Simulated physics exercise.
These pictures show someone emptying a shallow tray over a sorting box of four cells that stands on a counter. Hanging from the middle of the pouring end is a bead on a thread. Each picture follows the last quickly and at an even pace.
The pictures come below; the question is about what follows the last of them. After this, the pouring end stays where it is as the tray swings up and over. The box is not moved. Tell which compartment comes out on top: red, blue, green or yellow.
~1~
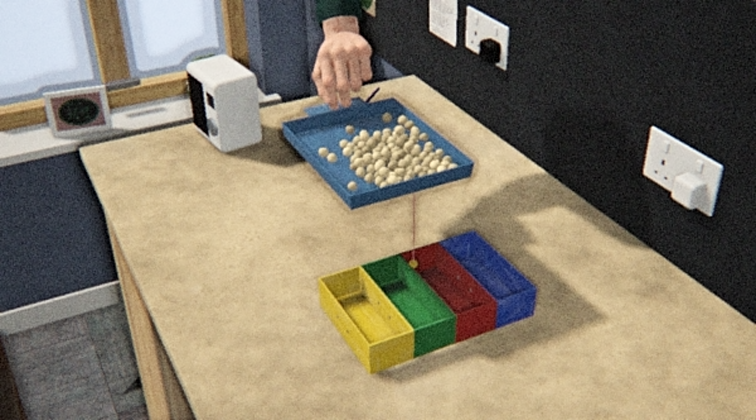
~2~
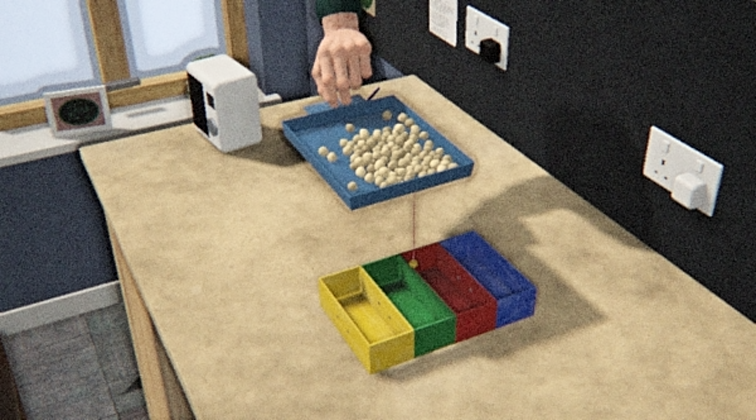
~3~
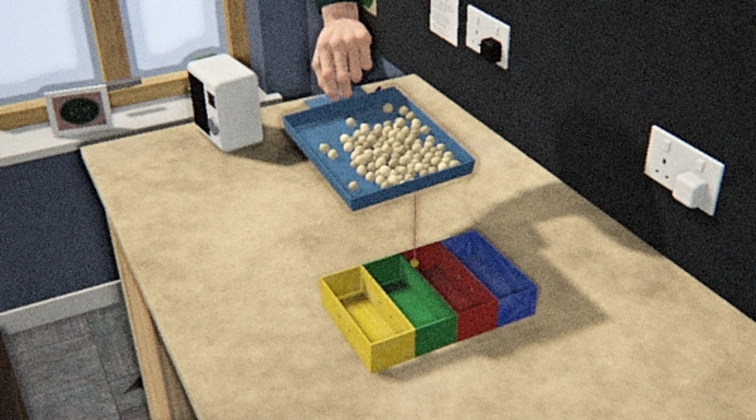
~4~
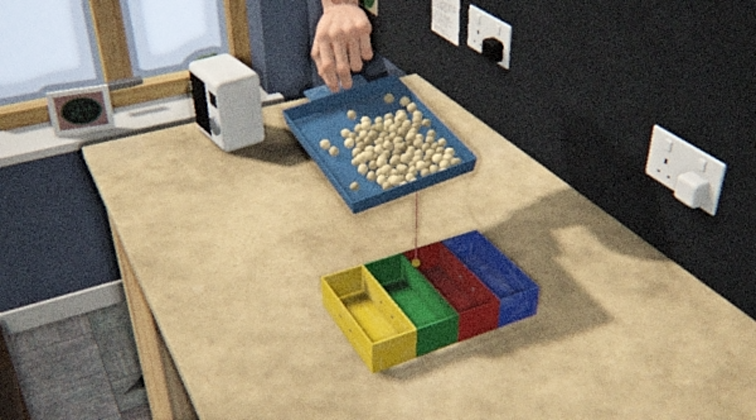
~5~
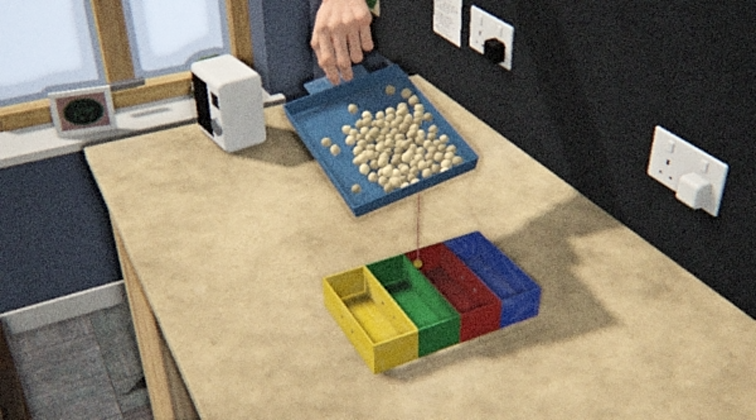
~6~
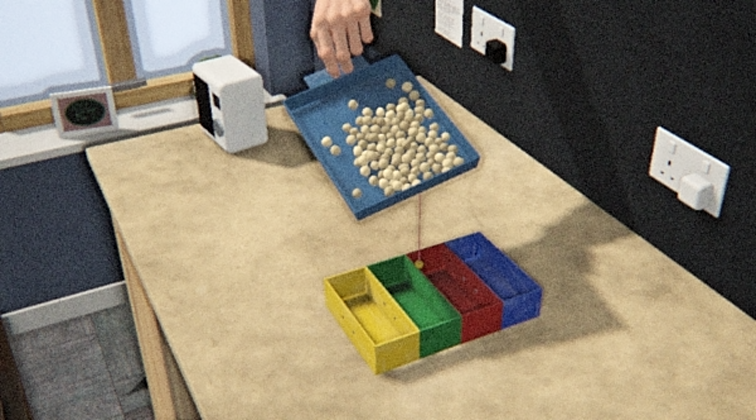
It is yellow that comes out on top.
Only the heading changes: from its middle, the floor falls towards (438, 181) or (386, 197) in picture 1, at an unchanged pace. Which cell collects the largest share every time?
First that blue cell, then the cell in yellow.
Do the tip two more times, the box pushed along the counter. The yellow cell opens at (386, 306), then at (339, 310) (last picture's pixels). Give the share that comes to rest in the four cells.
80 per cent, then 100 per cent.
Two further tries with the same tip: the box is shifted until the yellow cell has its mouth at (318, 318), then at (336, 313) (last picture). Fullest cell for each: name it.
Try 1 - the cell in green; try 2 - the green cell.
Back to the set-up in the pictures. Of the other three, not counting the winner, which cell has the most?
It is the cell in green.
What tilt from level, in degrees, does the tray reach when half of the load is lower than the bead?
My estimate is some 115 degrees.
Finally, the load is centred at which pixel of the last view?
Somewhere close to (369, 321) in the last picture.
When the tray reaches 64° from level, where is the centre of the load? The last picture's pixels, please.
Centre estimate: (382, 170).
Just after the last frame, tray tipped steeply; almost all on the tray; just a few falling or outside the box.
A moment on, tray tipped past a quarter turn; the larger part on the tray; about a tenth in the yellow cell; about a tenth falling or outside the box.
Further on, tray tipped past a quarter turn; the larger part in the yellow cell; about a tenth in the green cell; about a tenth falling or outside the box.
When it is over, tray tipped past a quarter turn; the larger part in the yellow cell; about a tenth in the green cell; not one in the red cell; not one in the blue cell; about a tenth outside the box.
